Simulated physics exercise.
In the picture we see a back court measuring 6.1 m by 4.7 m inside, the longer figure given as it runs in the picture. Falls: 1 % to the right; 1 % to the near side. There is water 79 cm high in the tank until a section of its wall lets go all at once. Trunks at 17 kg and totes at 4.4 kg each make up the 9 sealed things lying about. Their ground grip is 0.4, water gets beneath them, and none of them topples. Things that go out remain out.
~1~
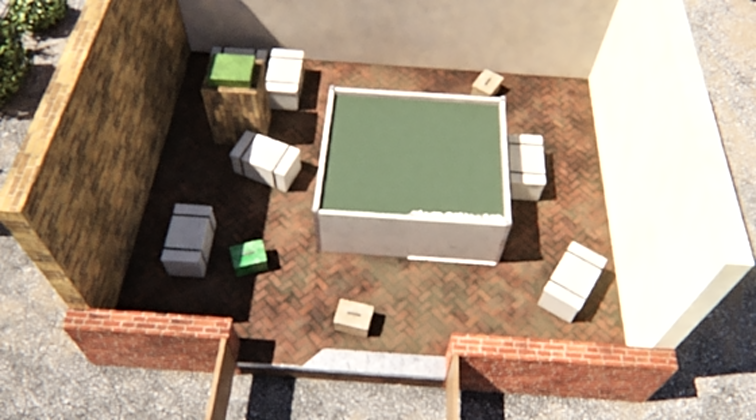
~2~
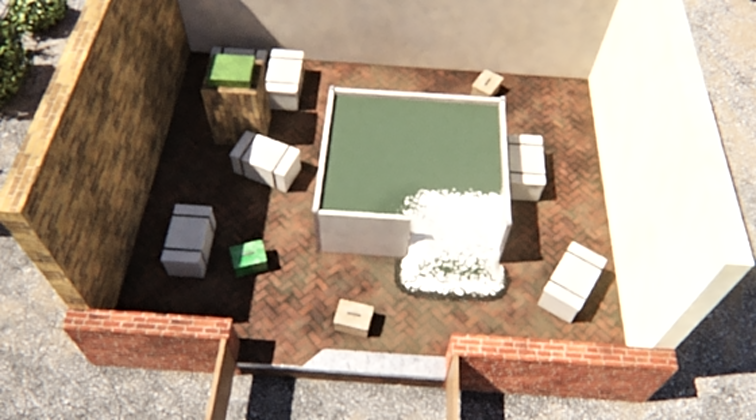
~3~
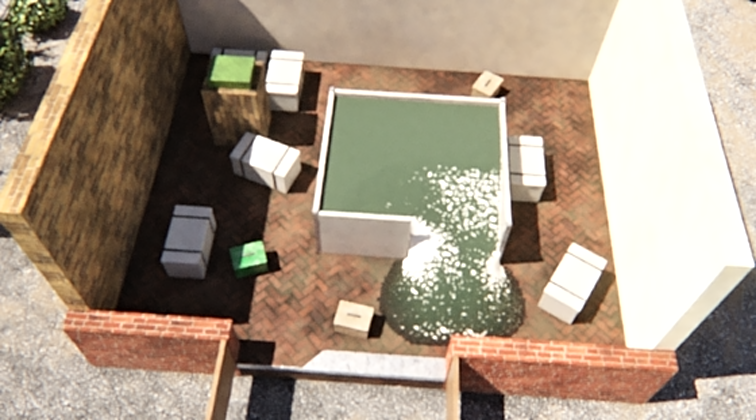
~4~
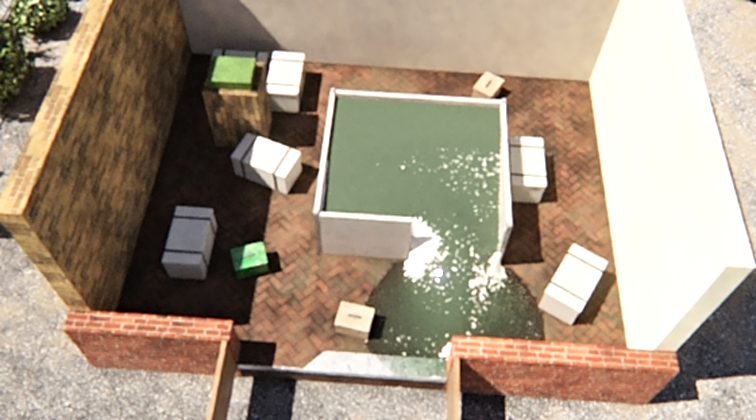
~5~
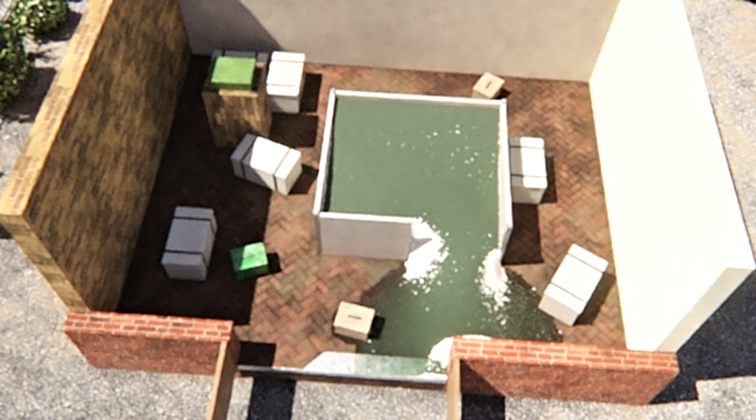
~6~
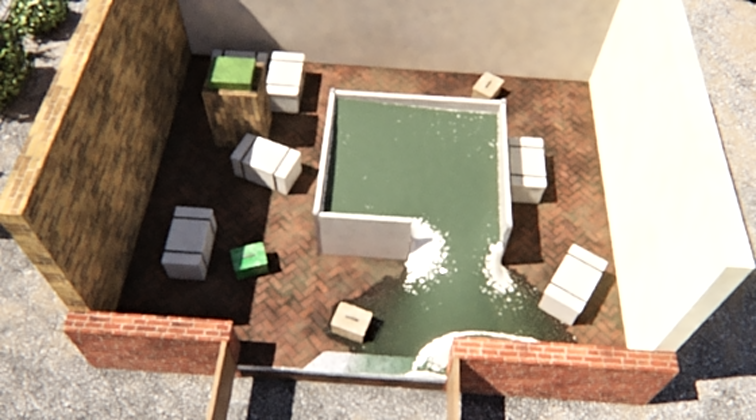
Green water fills a white-walled tank at the centre of a brick-paved court, seen from high above by a still camera. White crates stand around it, with a grey crate and small green box at left and small tan boxes at front and back. Water bursts through the tank's front right side, foams, spreads to the front brick wall, and the front tan box turns slightly.
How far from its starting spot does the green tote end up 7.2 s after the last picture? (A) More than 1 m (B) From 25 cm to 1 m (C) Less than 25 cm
Less than 25 cm (C).
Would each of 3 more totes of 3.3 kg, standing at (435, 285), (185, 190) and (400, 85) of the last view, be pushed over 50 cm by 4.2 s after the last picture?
First beyond, then within, then beyond.
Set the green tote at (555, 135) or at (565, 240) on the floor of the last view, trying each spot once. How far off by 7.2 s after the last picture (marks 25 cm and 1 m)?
Results, in order: Borne far off, then borne far off.
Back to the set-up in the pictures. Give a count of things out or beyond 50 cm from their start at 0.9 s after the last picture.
I count 0 of them.
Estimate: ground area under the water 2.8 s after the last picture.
Roughly 16 m2.
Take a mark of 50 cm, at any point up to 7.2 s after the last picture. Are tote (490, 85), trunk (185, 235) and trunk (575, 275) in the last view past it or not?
Results in listed order: Exceeds / falls short / exceeds.
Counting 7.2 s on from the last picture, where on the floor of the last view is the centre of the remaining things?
(288, 198).
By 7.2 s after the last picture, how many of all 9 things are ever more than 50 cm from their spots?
I make that 5.
Then, 0.9 s after the last picture the green tote is near (248, 256), 0.0 m from its start, aground; 0 of 9 are out; 0 afloat.
Then, 2.8 s after the last picture the green tote is near (248, 256), 0.0 m from its start, aground; 0 of 9 are out; 2 afloat.
Then, 4.8 s after the last picture the green tote is near (248, 256), 0.0 m from its start, aground; 0 of 9 are out; 3 afloat.
Then, 7.2 s after the last picture the green tote is near (248, 256), 0.0 m from its start, aground; 0 of 9 are out; 4 afloat.
